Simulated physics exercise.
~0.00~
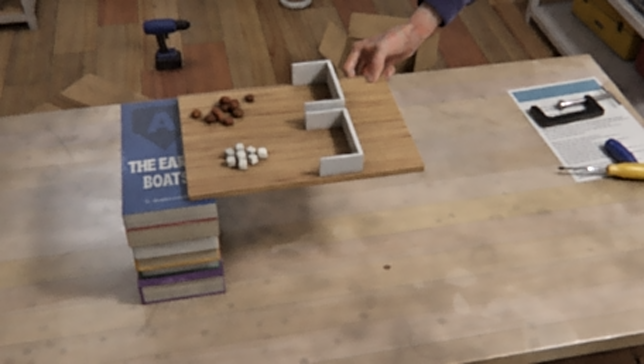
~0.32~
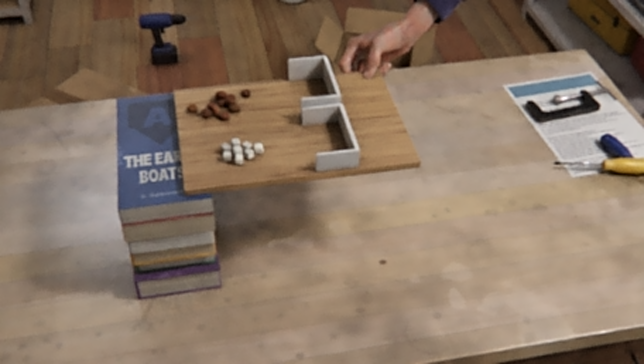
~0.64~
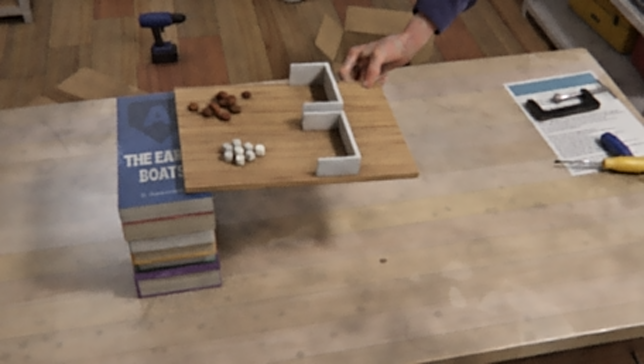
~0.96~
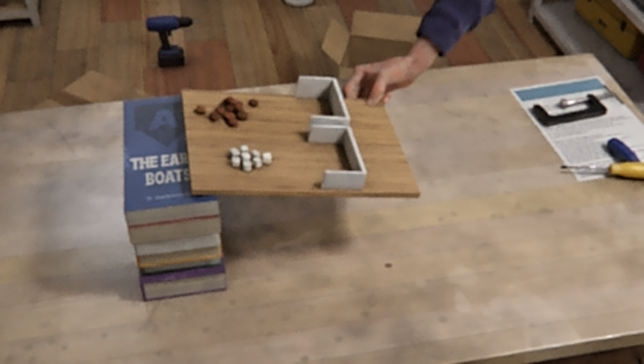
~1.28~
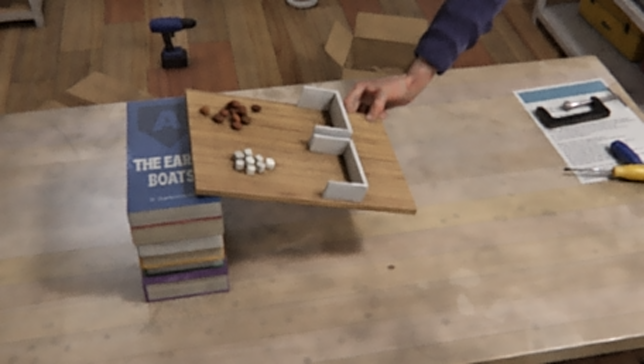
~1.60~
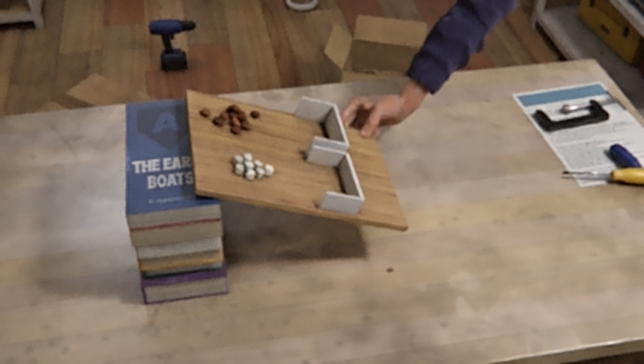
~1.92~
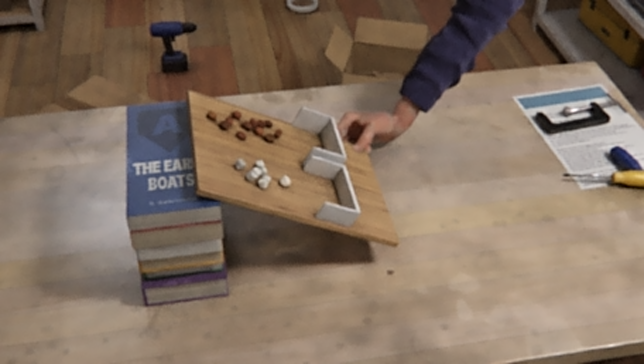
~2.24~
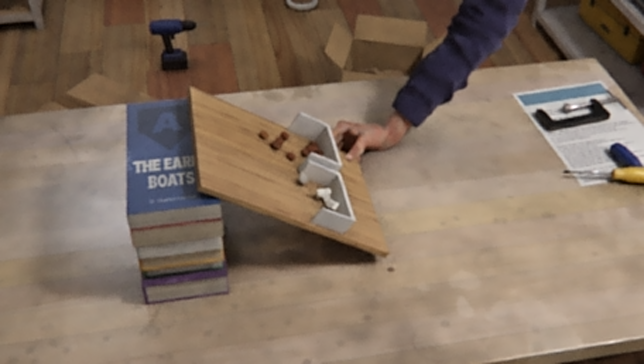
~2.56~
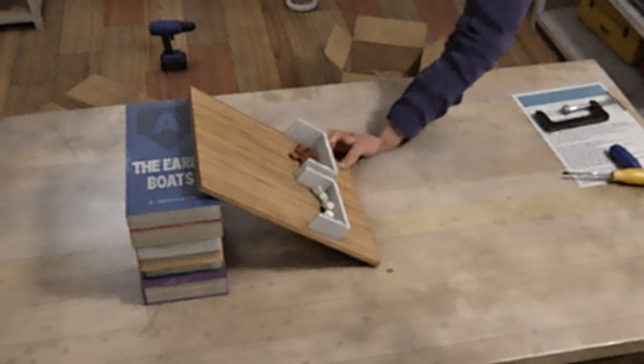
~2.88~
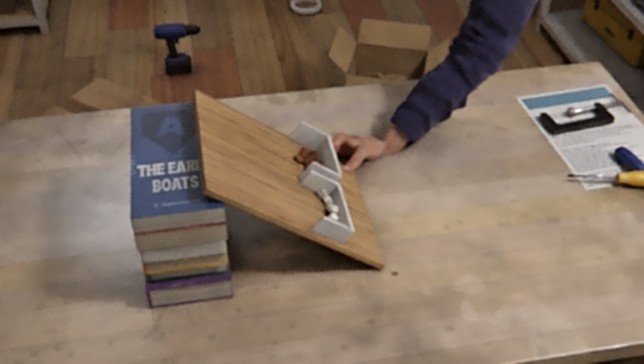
On a wooden table, a hand lowers a board until brown and white pieces slide into barriers.
